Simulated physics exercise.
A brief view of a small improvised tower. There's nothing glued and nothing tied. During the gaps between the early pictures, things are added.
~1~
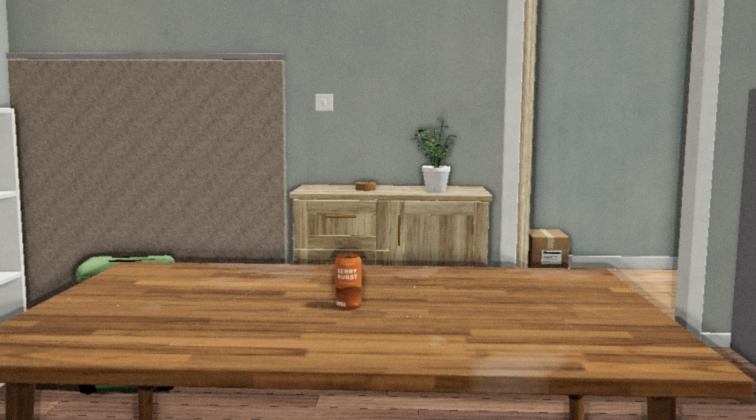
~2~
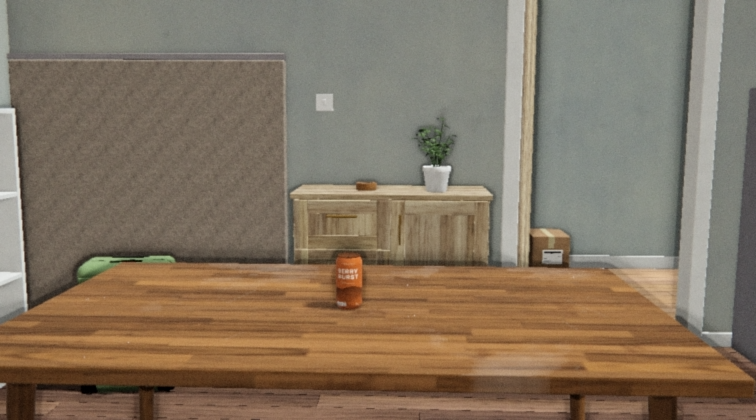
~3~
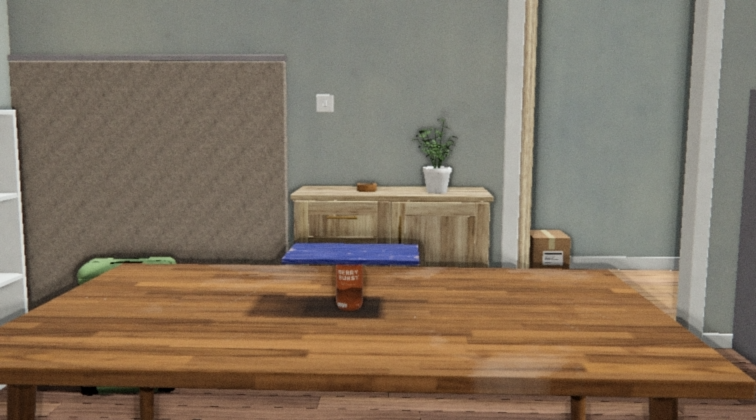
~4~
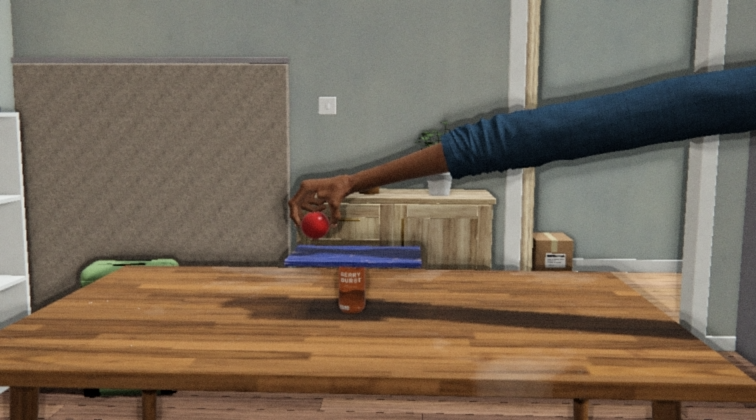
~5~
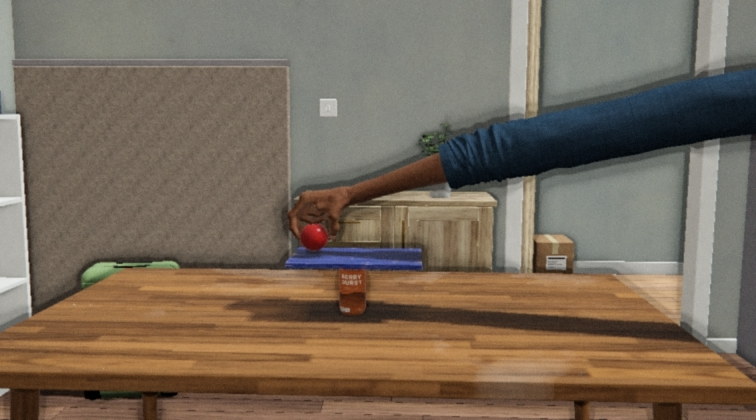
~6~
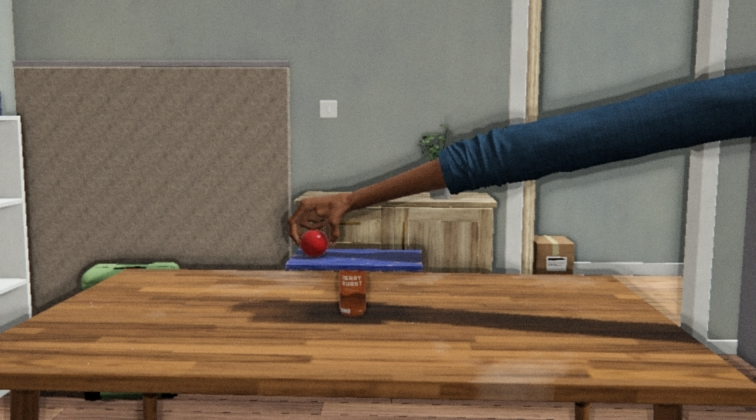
The clip shows an orange can on a wooden table, then a blue board resting across its top; a hand reaches in from the right and lowers a red tomato onto the board's left side, still holding it.
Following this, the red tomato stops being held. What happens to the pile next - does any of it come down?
Nothing comes down.
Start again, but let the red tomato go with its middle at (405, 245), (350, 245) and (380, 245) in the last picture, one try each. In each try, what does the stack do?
Try 1: Topples; try 2: Stands; try 3: Stands.
Then, 0.30 s past the last view, nothing moves.
Then, 0.70 s past the last view, red tomato resting near (314, 244).
Finally, all 3 still in place. Final places as the last picture's camera would see them, red tomato near (314, 244). The stack holds.
